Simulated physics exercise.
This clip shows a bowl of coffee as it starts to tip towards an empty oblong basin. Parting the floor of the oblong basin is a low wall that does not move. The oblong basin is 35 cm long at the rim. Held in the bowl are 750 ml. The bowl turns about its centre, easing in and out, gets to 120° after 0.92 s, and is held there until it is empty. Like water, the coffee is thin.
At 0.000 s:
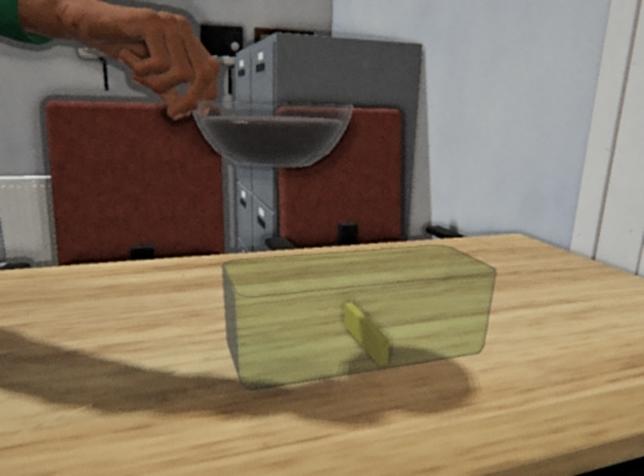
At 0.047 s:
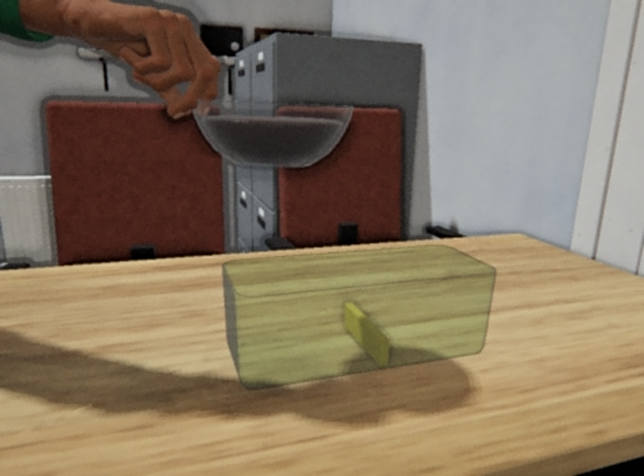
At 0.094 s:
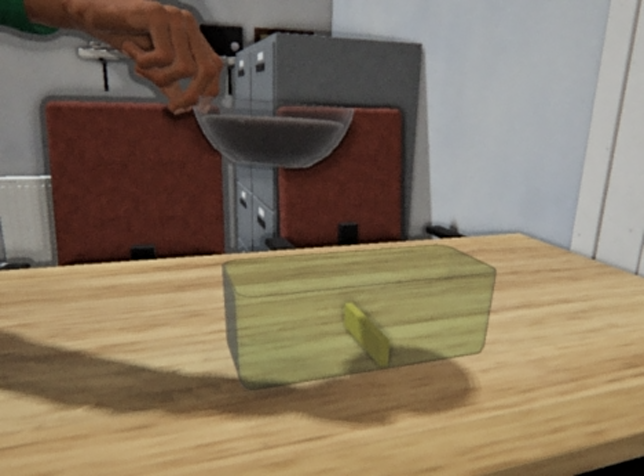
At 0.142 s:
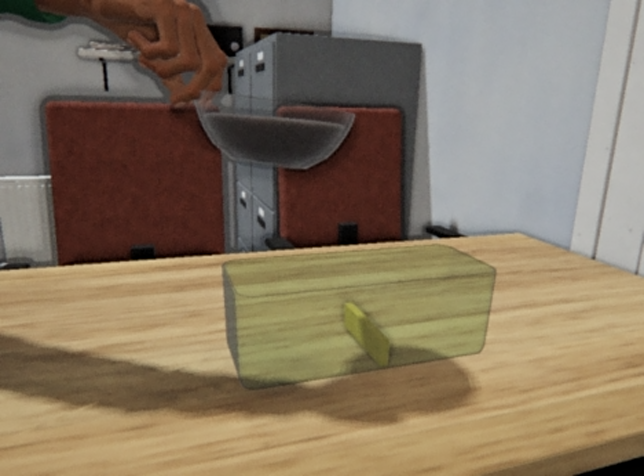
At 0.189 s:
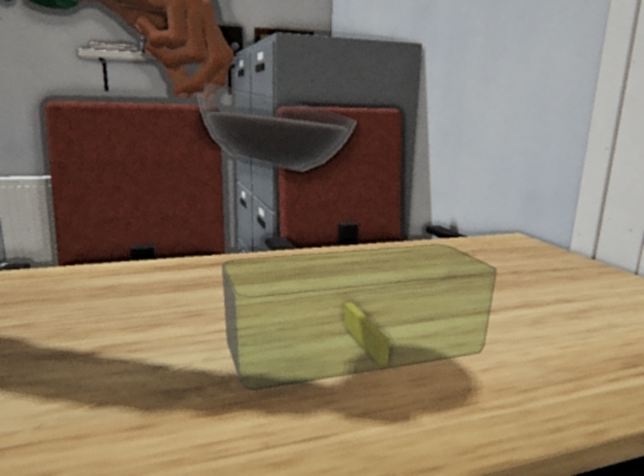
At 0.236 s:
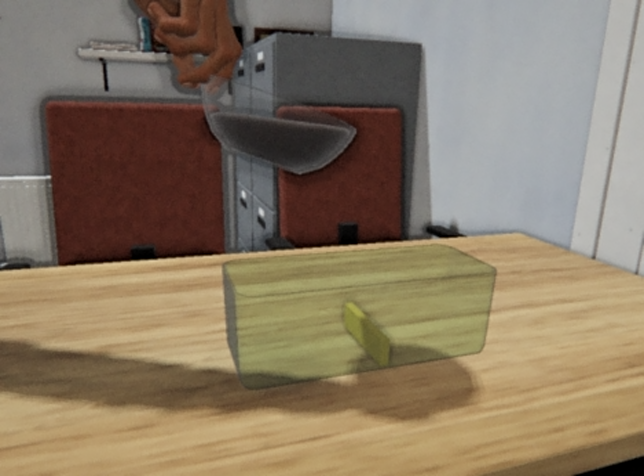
A hand gradually tilting a clear bowl of dark coffee down to the right above an empty see-through basin on a wooden table.
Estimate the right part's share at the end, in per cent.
Roughly 58 per cent is in the right part.
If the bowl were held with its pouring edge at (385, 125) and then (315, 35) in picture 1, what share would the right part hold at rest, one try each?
In order, 70 and 45 per cent.
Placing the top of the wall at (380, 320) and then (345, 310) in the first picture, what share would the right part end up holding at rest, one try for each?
Try 1: 40 %; try 2: 80 %.
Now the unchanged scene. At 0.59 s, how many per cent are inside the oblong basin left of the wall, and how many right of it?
I'd say some 2 in a hundred on the left and 36 on the right.
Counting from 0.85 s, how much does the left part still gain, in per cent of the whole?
Near 2 in a hundred.
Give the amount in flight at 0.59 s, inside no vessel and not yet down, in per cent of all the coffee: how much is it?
Estimate: Some 52 % of the total.
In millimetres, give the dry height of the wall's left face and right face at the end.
It's around 24 mm on the left side and around 14 mm on the right side.
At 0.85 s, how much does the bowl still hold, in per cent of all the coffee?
Share remaining: Approx. 0 %.
By 0.59 s the tilt is 86° and 12 per cent is still to pour, 2 is left of the wall and 35 right of it.
By 0.85 s the tilt is 118° and 0 per cent is still to pour, 37 is left of the wall and 58 right of it.
By 1.12 s the tilt is 120° and 0 per cent is still to pour, 39 is left of the wall and 58 right of it.
By 1.42 s the tilt is 120° and 0 per cent is still to pour, 39 is left of the wall and 58 right of it.
At rest 39 per cent lies left of the wall, 58 right of it and 3 outside.
